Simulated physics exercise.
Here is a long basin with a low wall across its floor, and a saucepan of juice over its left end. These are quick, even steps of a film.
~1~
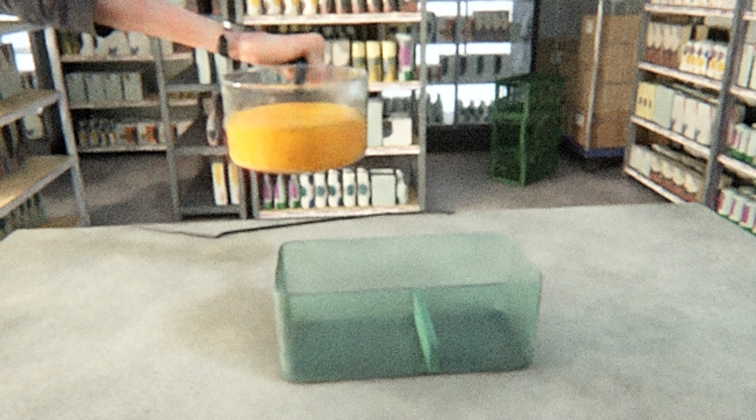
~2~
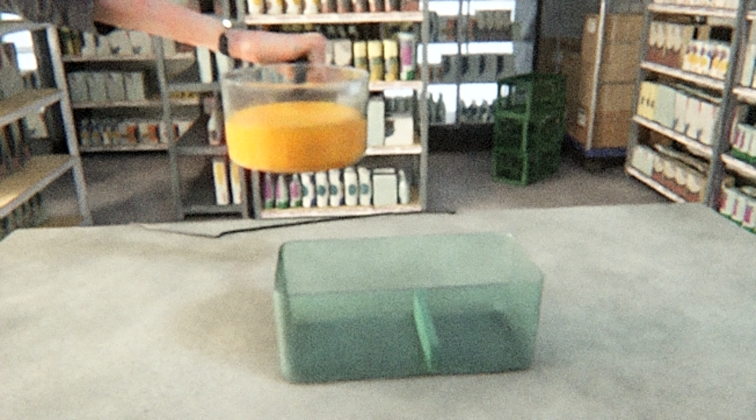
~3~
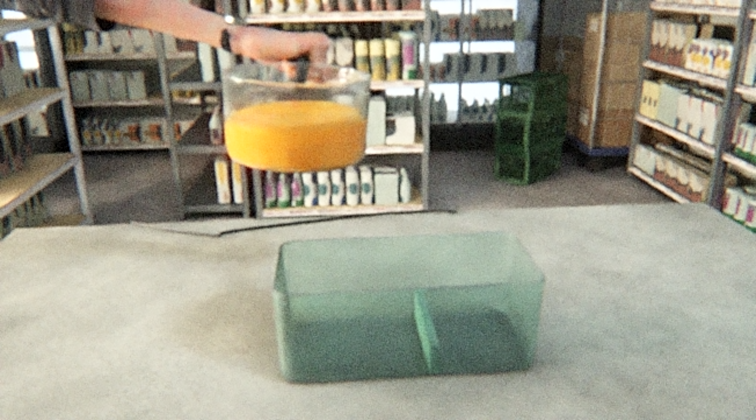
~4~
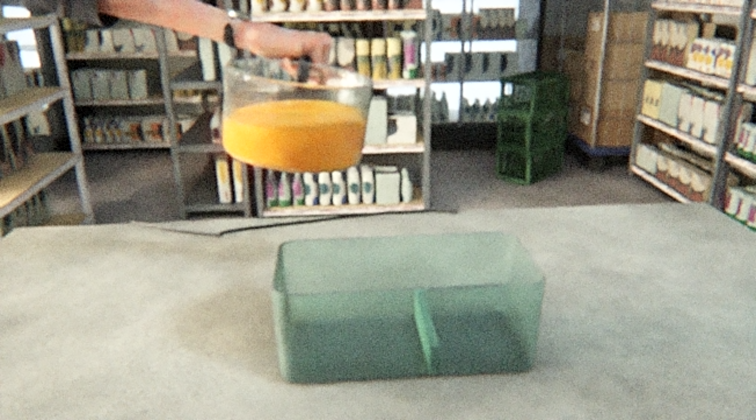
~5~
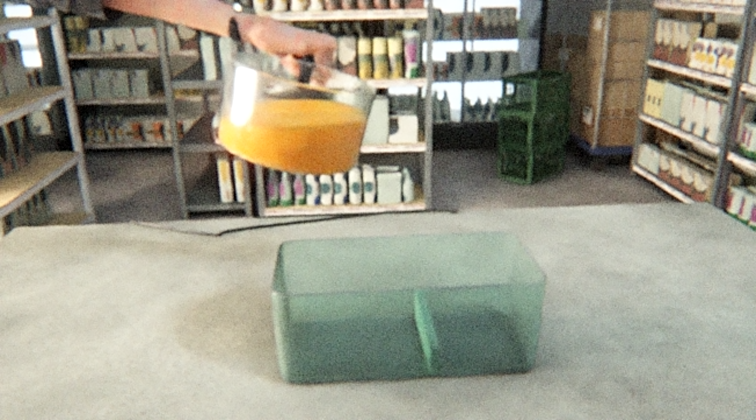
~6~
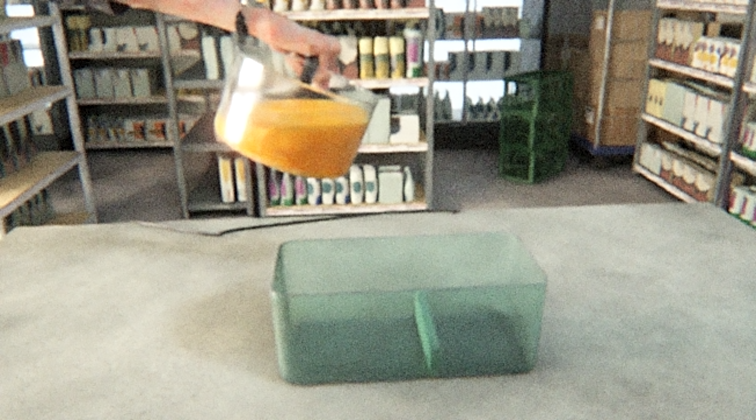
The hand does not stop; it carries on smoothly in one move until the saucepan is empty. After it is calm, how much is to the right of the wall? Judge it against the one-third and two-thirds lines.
No lower than a third, no higher than two thirds.
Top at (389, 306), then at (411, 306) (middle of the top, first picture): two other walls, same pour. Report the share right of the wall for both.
Respectively 95 and 70 per cent, approximately.
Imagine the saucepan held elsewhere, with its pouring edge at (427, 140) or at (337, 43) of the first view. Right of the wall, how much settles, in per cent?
Roughly 80 percent on the first try and 20 percent on the second.
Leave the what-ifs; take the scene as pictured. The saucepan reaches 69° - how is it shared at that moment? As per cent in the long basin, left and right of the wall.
Left about 5, right about 0.
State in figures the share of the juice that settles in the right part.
Close to 50 in a hundred.
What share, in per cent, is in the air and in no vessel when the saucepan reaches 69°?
25 %.
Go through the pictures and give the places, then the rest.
In the first picture, it leans 0°; its right rim is at (367, 75); the juice meets the walls at (230, 117) and (365, 113); the long basin's rim runs from (277, 268) to (527, 256); the wall's top is at (425, 317).
In the second picture, it leans 1°; its right rim is at (368, 76); the juice meets the walls at (230, 116) and (365, 112).
In the third picture, it leans 4°; its right rim is at (370, 78); the juice meets the walls at (230, 115) and (365, 113).
In the fourth picture, it leans 8°; its right rim is at (372, 83); the juice meets the walls at (229, 114) and (365, 111).
In the fifth picture, it leans 15°; its right rim is at (375, 91); the juice meets the walls at (226, 114) and (367, 112).
In the sixth picture, it leans 22°; its right rim is at (377, 101); the juice meets the walls at (221, 112) and (368, 112).
A moment on, the tilt is 69° and 71 per cent is still to pour, 3 is left of the wall and 0 right of it.
Next, the tilt is 91° and 26 per cent is still to pour, 15 is left of the wall and 40 right of it.
Then the tilt is 93° and 7 per cent is still to pour, 38 is left of the wall and 49 right of it.
Later the tilt is 93° and 2 per cent is still to pour, 47 is left of the wall and 50 right of it.
Finally, 48 per cent lies left of the wall, 50 right of it and 1 outside.
